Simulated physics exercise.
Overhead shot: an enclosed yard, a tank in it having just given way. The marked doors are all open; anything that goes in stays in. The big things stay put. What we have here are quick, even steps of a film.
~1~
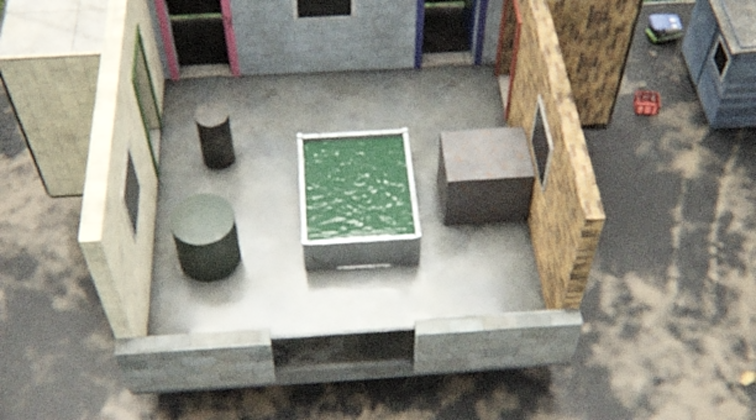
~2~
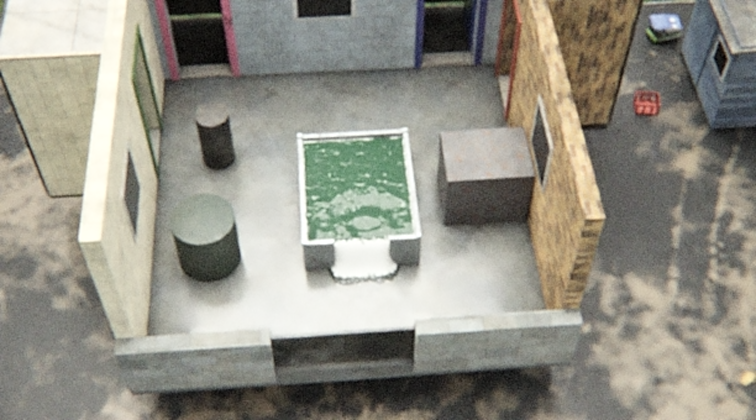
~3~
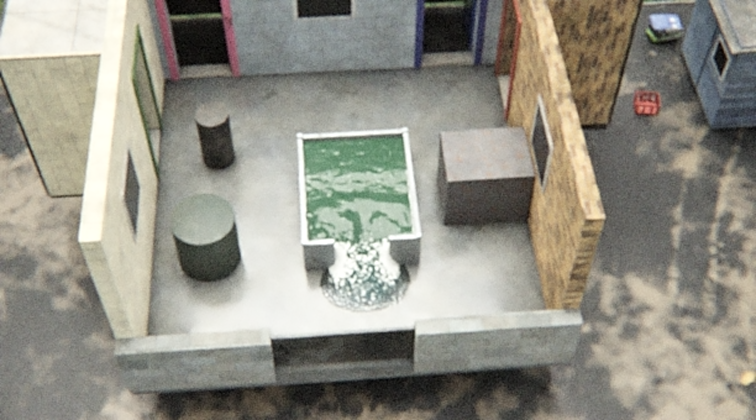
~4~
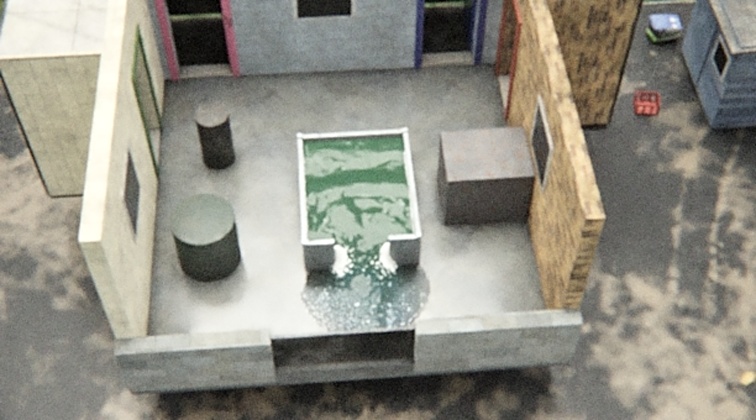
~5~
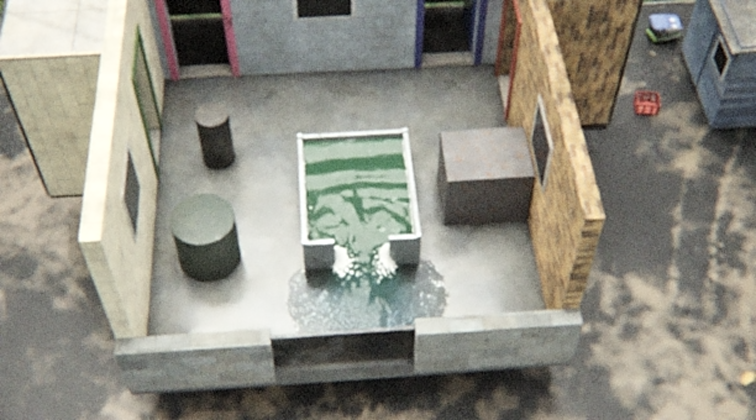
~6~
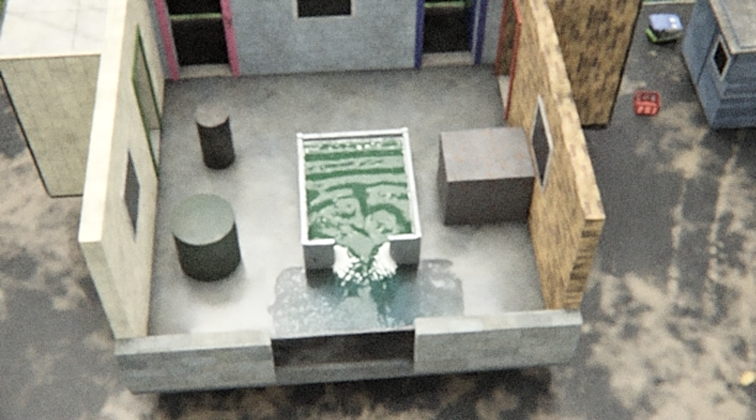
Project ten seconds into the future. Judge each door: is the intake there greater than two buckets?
Blue door: Within the cap, red door: Within the cap, pink door: Within the cap, green door: Within the cap.
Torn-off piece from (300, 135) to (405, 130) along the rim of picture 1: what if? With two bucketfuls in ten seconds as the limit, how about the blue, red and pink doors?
Going door by door: The blue door gets too much, the red door gets too much, and the pink door gets too much.
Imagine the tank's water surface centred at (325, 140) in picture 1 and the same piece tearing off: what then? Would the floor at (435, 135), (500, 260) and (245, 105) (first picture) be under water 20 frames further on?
First spot bare, second swamped, third bare.
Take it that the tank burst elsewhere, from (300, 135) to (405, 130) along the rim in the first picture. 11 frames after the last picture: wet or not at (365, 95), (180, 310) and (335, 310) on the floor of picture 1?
Submerged, unwetted, unwetted.
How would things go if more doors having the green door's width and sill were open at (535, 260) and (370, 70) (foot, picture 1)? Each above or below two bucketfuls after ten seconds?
Well, the earlier one is above the limit, while the later one is below the limit.
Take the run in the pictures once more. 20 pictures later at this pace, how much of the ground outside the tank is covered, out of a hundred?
Roughly 40 per cent.
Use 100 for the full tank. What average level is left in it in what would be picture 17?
My best guess is about 58 per cent.
A moment on, water covers 15 % of the floor; the blue door not reached, the red door not reached, the pink door not reached, the green door not reached.
Next, water covers 25 % of the floor; the blue door not reached, the red door not reached, the pink door not reached, the green door not reached.
Then, water covers 40 % of the floor; the blue door not reached, the red door not reached, the pink door not reached, the green door not reached.
Later, water covers 65 % of the floor; the blue door wet at the sill, nothing in, the red door wet at the sill, nothing in, the pink door under two buckets in, the green door wet at the sill, nothing in.
In the end, water covers 95 % of the floor; the blue door wet at the sill, nothing in, the red door wet at the sill, nothing in, the pink door under two buckets in, the green door wet at the sill, nothing in.
